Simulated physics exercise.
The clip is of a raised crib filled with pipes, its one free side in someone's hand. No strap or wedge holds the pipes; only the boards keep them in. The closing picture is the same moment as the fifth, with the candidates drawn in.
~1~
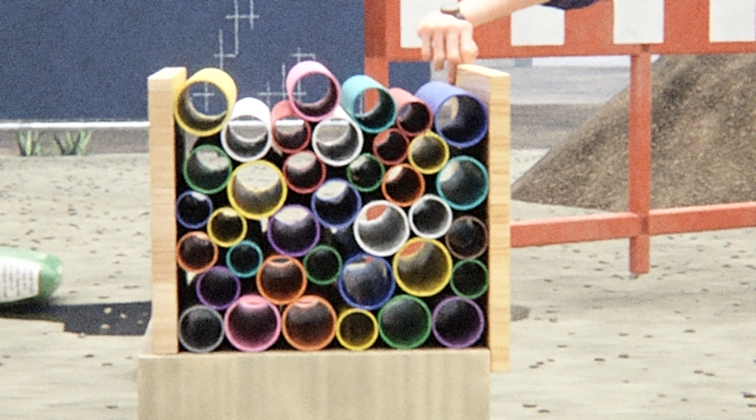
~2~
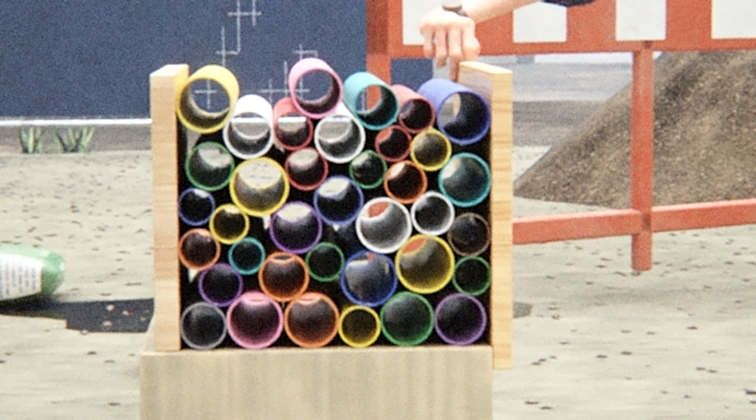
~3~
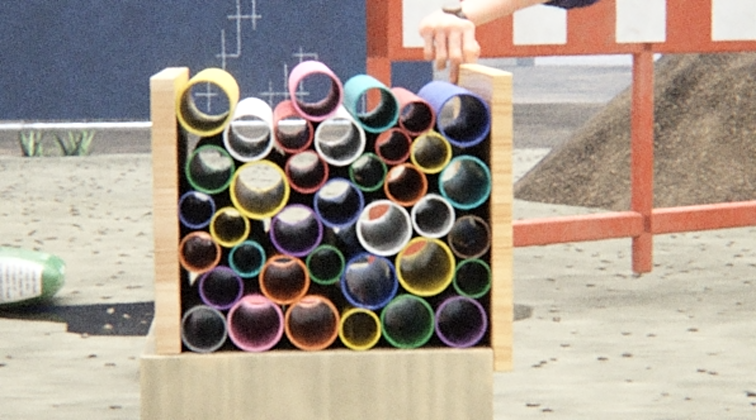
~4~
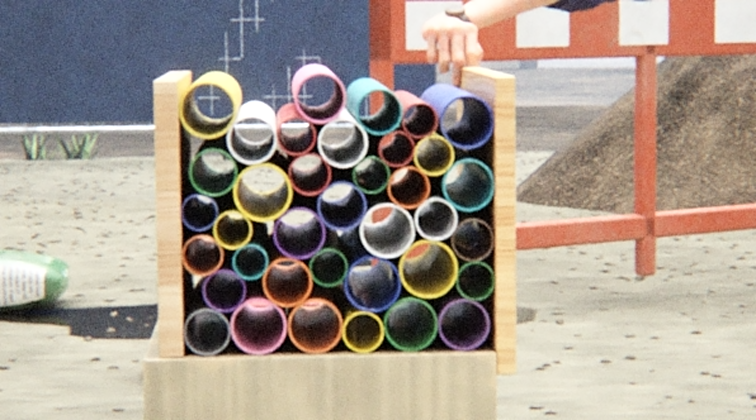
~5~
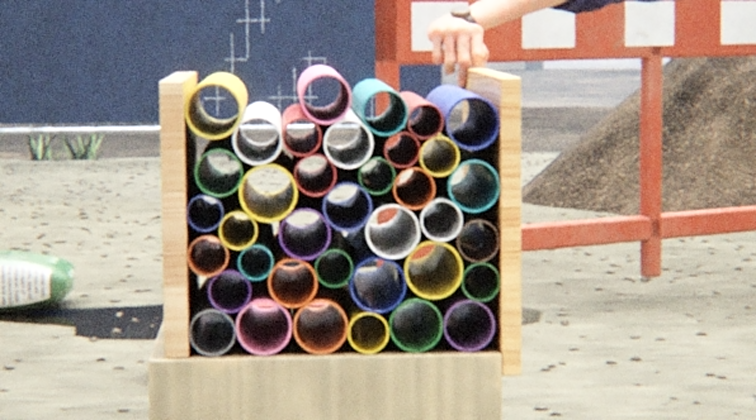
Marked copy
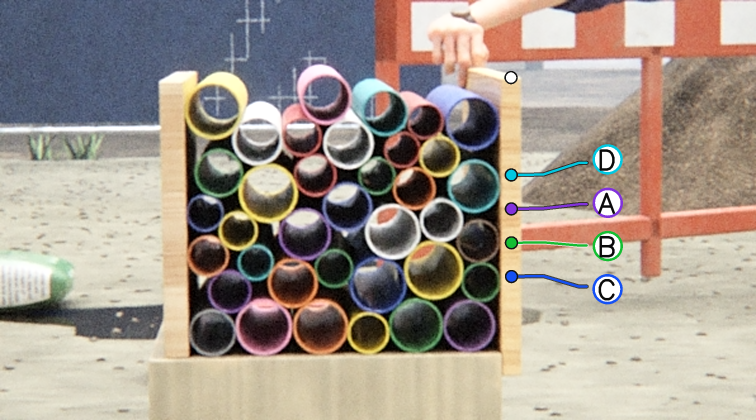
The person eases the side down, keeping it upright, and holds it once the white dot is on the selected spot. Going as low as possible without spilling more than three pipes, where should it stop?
Mark A is as low as it can go.
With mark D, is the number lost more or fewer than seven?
At D, fewer than seven.
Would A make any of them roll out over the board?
At A: Yes.
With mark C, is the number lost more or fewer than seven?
More than seven.
On the marked copy, A at (511, 209); B at (511, 243); C at (511, 277); D at (511, 175); the white dot at (511, 77).
Taking A. A third of the way, top of the board (501, 140).
Two thirds of the way, top of the board (501, 208).
When it is over, top of the board (501, 208), one out over the board.
As for the rest, B four out over the board; C more than three out over the board; D one out over the board.
